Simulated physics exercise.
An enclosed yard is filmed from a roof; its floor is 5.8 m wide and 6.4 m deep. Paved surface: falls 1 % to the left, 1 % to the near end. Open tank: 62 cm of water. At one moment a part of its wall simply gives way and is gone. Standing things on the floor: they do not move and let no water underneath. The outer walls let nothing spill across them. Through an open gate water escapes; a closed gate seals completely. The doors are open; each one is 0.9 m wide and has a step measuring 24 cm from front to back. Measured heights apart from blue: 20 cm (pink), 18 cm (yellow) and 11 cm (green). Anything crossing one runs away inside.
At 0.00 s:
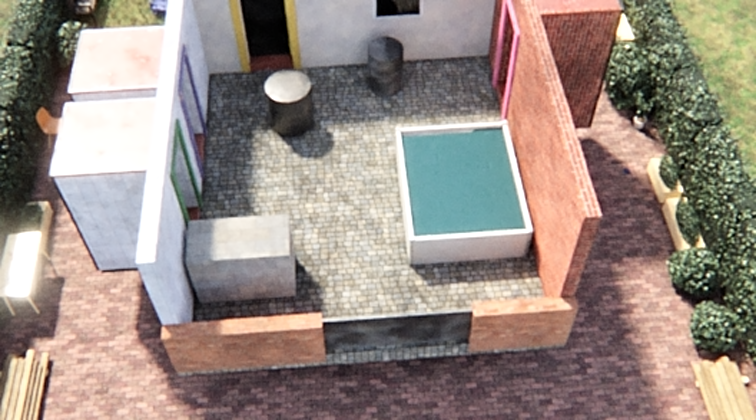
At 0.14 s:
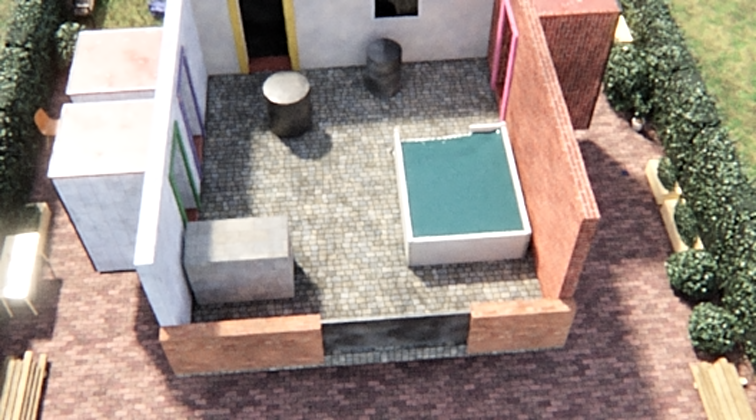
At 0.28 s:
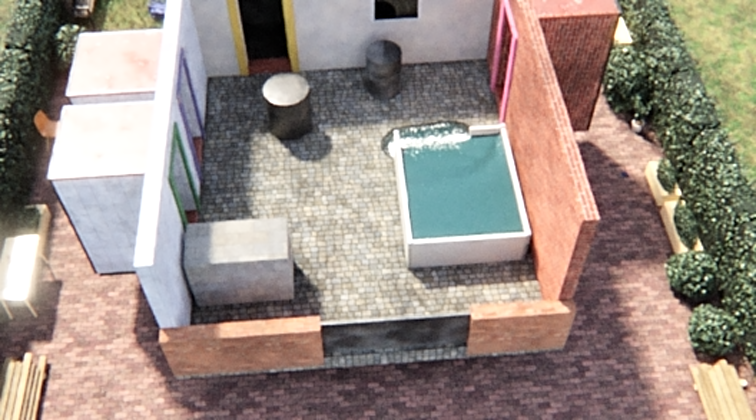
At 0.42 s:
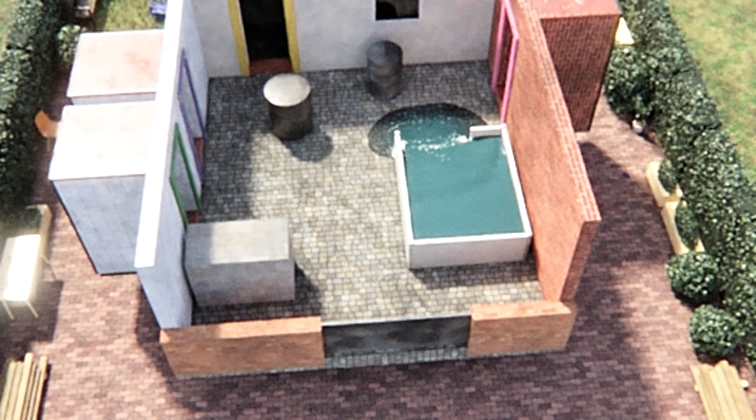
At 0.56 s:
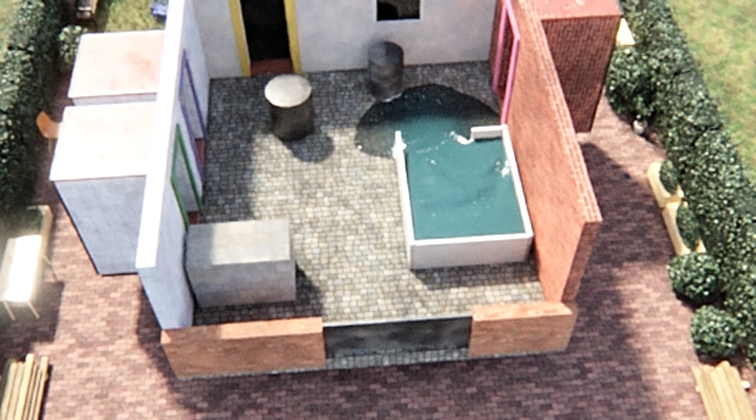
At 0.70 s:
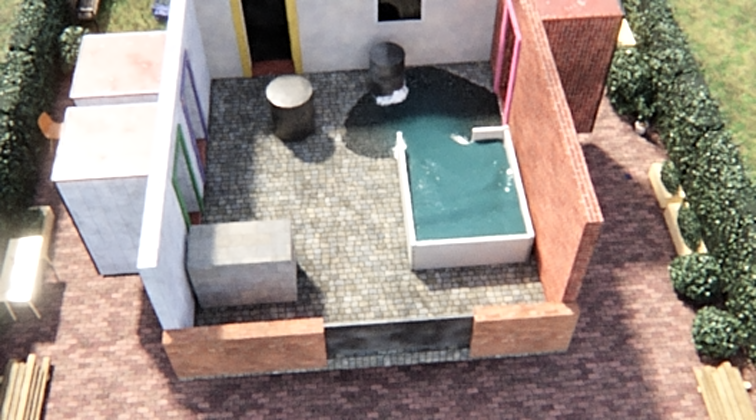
Water pouring from a broken far wall of an open tank, spreading across a paved walled yard and reaching a dark barrel.
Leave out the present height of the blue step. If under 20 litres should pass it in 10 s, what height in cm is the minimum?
The minimum is around 6.5 cm.
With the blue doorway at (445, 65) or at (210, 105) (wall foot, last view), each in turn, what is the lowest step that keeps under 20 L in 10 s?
About 30 cm for the first and 24 cm for the second.
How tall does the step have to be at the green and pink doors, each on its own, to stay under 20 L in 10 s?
About 14.5 cm at green and 13.0 cm at pink.
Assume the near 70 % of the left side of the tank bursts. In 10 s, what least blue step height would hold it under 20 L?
Some 11.5 centimetres.
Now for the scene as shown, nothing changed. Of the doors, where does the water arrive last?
The green door.
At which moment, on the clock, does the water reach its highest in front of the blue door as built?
The level tops out around 5.0 s.
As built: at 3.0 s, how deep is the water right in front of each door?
Depths in cm: Pink 19, yellow 17, green 0, blue 0.
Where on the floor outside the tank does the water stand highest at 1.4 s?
(420, 68).
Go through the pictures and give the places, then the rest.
Still water, 62 cm deep, in the open tank at (461, 181); the blue door at (194, 119) is dry, in the first frame.
The front is at a hidden place, 0.3 m from the gap on the far side; 0.3 m2 of floor is wet, 62 cm left at the back, in the second frame.
The gap is on the far side, the front 0.8 m out at (441, 124); the back of the open tank holds 62 cm, in the third frame.
Water pours out on the far side and has run 1.3 m, to (418, 108); about 8 cm deep outside, 62 cm at the back, in the fourth frame.
Water pours out on the far side and has run 1.9 m, to (425, 87); about 6 cm deep outside, 62 cm at the back, in the fifth frame.
The front is at (415, 70), 2.5 m from the gap on the far side; 5.1 m2 of floor is wet, 63 cm left at the back; 2.9 m in a straight line remain to the blue door at (195, 124), in the sixth frame.
After 1.4 s water covers 25 % of the floor, deepest (40 cm) near (420, 68); it has not reached the blue door.
After 3.0 s water covers 35 % of the floor, deepest (34 cm) near (211, 88); it has not reached the blue door.
After 10.0 s water covers 100 % of the floor, deepest (16 cm) near (209, 262); 7 cm at the blue door, 0 litres in over its 15 cm step.
At the blue door as built, the water arrived by 3.2 s and peaked near 11 cm at 4.8 s.
Run again over the same 10 s with other heights there, 29 litres in over 5.5 cm, 11 litres over 7.5 cm. The limit of 20 litres is kept from about 6.5 cm up.
